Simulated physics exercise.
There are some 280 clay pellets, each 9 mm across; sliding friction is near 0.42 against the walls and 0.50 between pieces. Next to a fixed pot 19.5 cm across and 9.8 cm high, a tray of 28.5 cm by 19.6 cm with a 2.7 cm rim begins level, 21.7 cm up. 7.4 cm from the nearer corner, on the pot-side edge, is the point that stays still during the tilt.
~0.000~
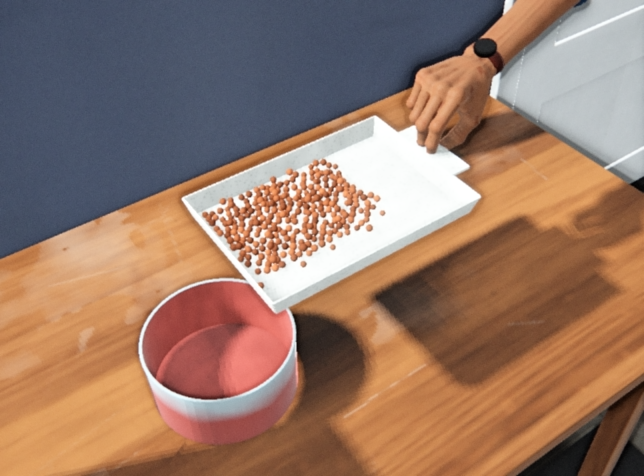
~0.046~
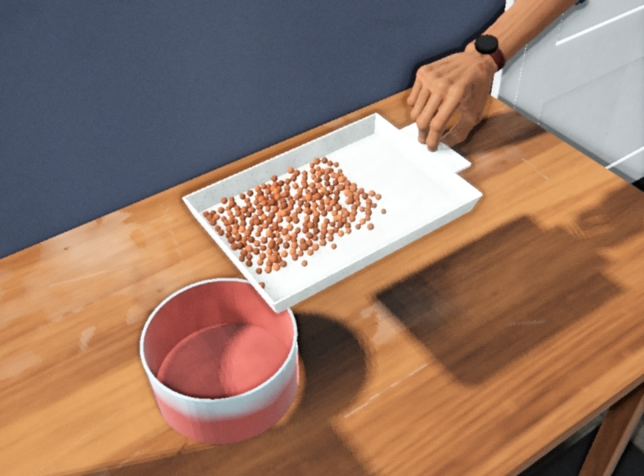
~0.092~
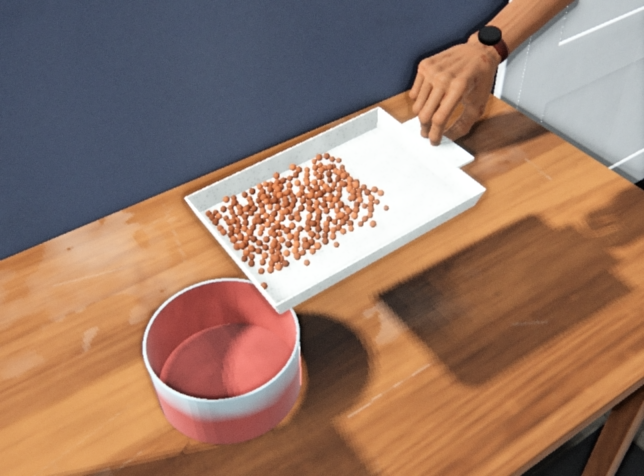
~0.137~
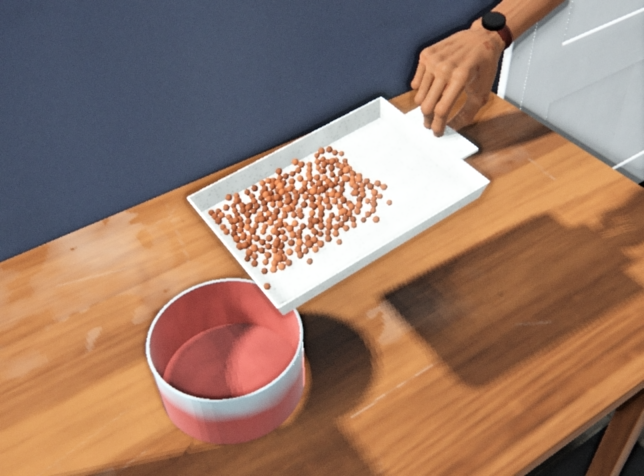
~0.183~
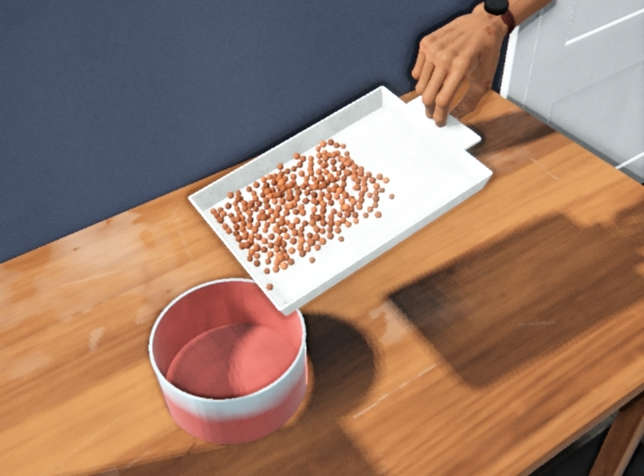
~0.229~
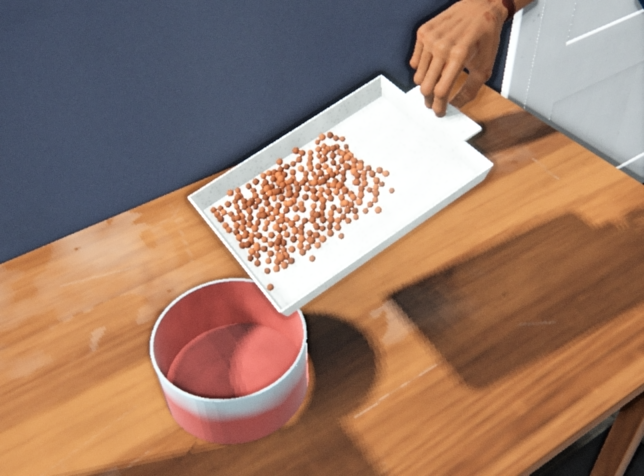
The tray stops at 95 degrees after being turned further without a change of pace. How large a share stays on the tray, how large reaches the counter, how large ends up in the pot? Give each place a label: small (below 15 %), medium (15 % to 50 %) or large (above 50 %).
Shares by place: Tray small, counter medium, pot large.
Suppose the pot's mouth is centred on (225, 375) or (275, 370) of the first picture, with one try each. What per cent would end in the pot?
About 90 percent the first time and about 65 percent the second.
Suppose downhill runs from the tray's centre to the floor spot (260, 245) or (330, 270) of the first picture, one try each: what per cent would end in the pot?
Estimate: Some 75 % and some 20 % respectively.
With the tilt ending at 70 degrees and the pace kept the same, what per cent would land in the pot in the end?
That would be around 0 percent.
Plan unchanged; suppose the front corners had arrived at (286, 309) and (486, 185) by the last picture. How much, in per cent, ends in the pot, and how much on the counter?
Pot 20, counter 80.
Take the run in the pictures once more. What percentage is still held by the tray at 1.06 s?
Around 100 percent of it.
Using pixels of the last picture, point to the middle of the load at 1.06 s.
Load centre, approx.: (251, 240) px.
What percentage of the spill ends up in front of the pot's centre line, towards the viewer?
90 %.
After 0.73 s, tilt 52 degrees; the tray holds 100 %, the pot 0 %.
After 1.06 s, tilt 78 degrees; the tray holds 100 %, the pot 0 %.
After 1.49 s, tilt 95 degrees; the tray holds 20 %, the pot 20 %.
By 2.5 s all is still; tray 0 %, counter 30 %, pot 70 %.
